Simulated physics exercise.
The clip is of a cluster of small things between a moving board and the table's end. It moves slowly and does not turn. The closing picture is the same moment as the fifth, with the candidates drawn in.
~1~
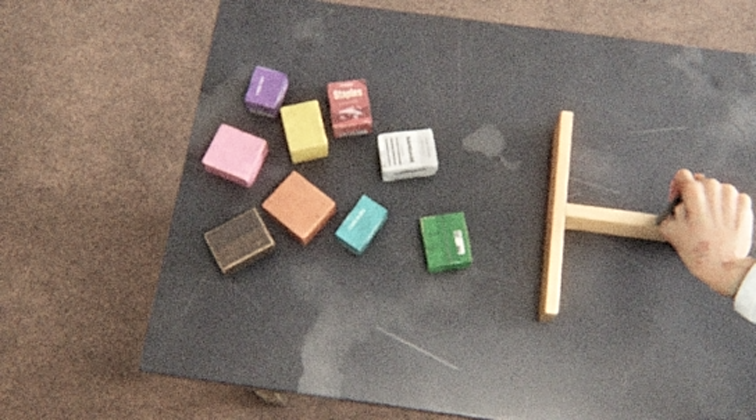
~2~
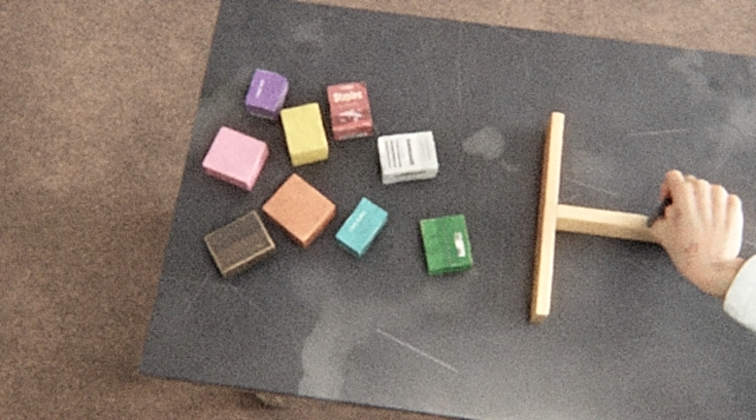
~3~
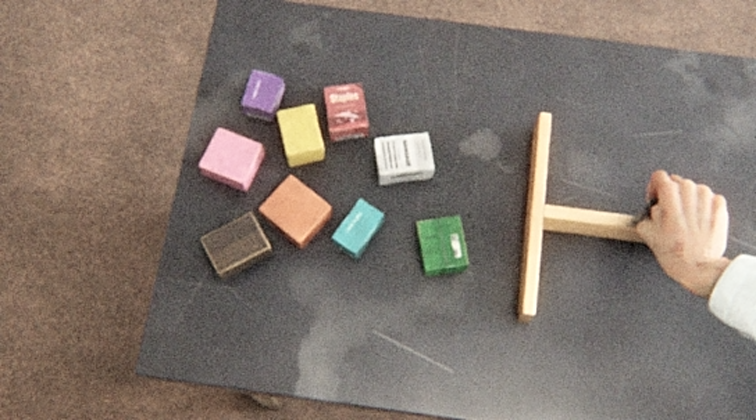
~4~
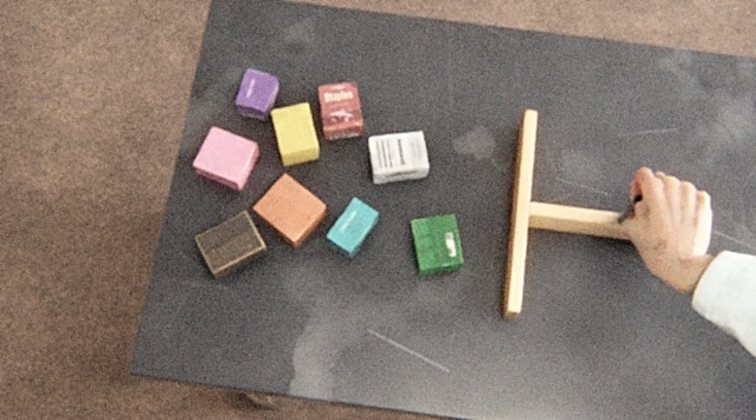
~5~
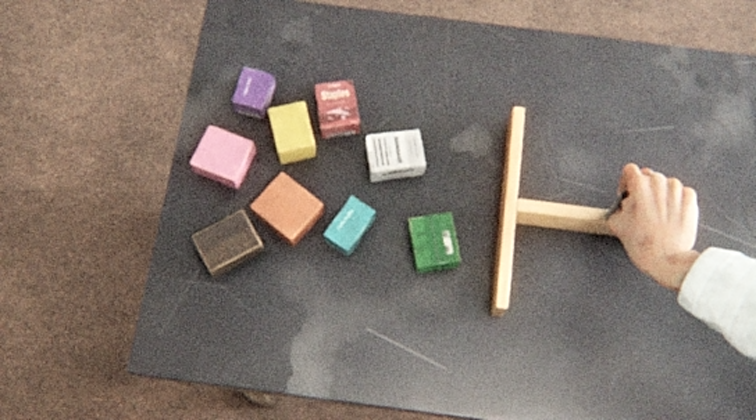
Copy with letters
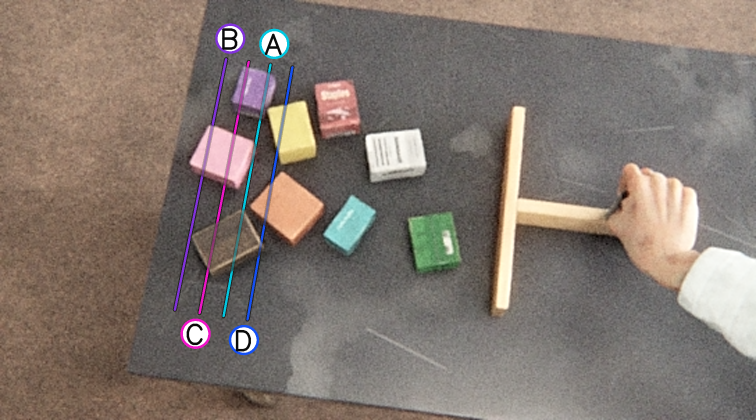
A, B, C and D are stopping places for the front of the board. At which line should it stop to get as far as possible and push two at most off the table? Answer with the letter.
Line A.
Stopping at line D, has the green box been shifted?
Yes.
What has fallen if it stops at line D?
The pink block goes over.
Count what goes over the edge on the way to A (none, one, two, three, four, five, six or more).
In all, two.
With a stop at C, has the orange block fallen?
Yes.
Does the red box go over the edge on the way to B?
No.
On the marked copy, A at (248, 184); B at (202, 179); C at (225, 182); D at (271, 187).
Taking A. A third of the way, board (415, 192); turquoise packet (342, 226); green box (383, 232).
Two thirds of the way, board (320, 180); pink block (202, 149); orange block (206, 207).
When it is over, board (249, 171); orange block over the edge; pink block over the edge; two fallen.
As for the rest, B drops five; C drops five; D is within the limit but short.
